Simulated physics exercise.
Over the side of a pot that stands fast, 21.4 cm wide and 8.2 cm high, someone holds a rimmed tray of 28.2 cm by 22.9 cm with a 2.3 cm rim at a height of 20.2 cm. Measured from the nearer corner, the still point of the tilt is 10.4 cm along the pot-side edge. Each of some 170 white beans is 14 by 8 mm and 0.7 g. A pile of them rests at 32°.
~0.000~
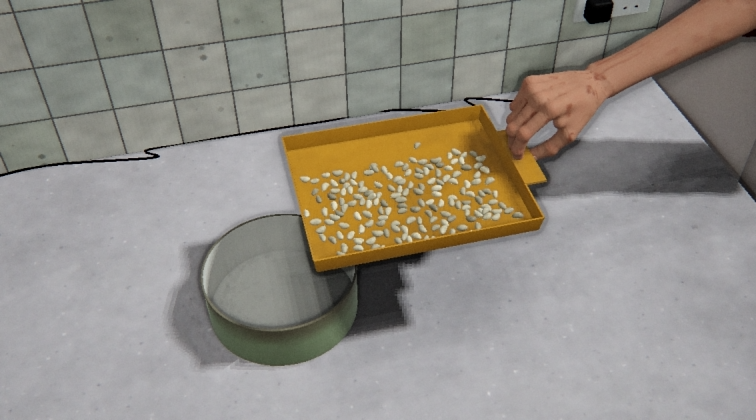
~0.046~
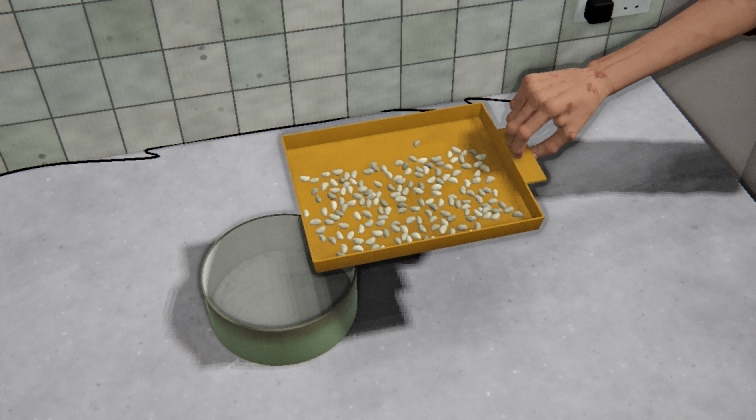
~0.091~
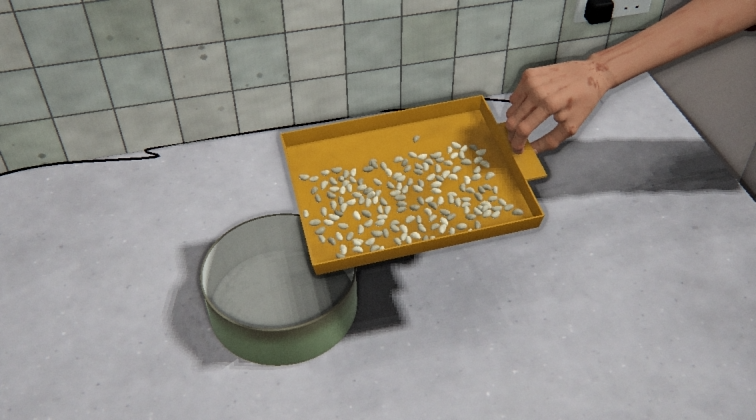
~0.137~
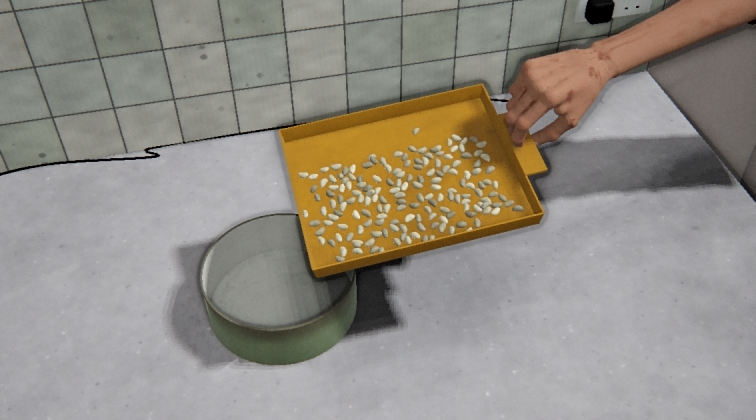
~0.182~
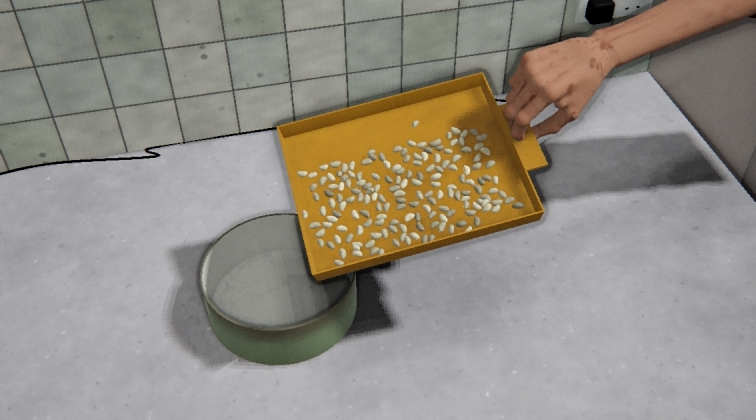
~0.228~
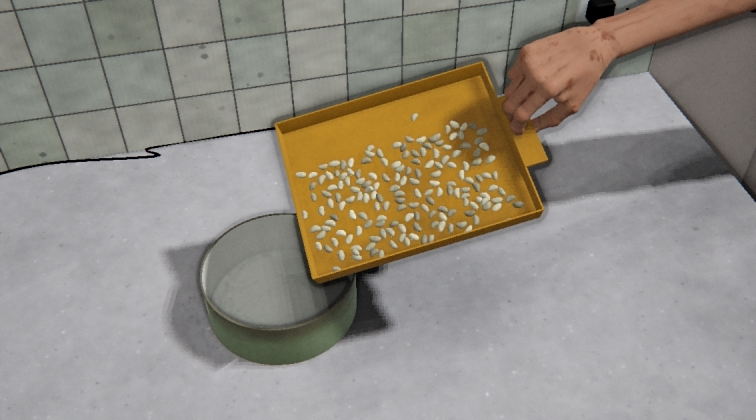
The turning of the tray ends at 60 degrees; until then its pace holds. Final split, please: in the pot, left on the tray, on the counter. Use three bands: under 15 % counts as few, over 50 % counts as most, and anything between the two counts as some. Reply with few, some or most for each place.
Pot: Few, tray: Most, counter: Some.
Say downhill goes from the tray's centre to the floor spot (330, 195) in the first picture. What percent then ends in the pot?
My guess is roughly 25 percent.
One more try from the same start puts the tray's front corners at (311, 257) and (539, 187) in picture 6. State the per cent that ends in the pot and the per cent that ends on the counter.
The pot gets 5 and the counter 0.
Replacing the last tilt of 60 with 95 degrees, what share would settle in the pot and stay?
Estimated share: About 20 %.
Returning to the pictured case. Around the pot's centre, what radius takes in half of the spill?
Some 22 cm, give or take.
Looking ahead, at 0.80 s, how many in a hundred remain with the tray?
Close to 90 in a hundred.
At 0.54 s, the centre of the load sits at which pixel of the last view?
Approximately (376, 237) in the final picture.
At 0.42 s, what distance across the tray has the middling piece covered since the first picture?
I'd say close to 3 centimetres.
After 0.42 s, tilt 41 degrees; the tray holds 100 %, the pot 0 %.
Then, at 0.54 s, tilt 54 degrees; the tray holds 100 %, the pot 0 %.
After 0.80 s, tilt 60 degrees; the tray holds 90 %, the pot 0 %.
By 2.5 s all is still; pot 0 %, tray 75 %, counter 25 %.
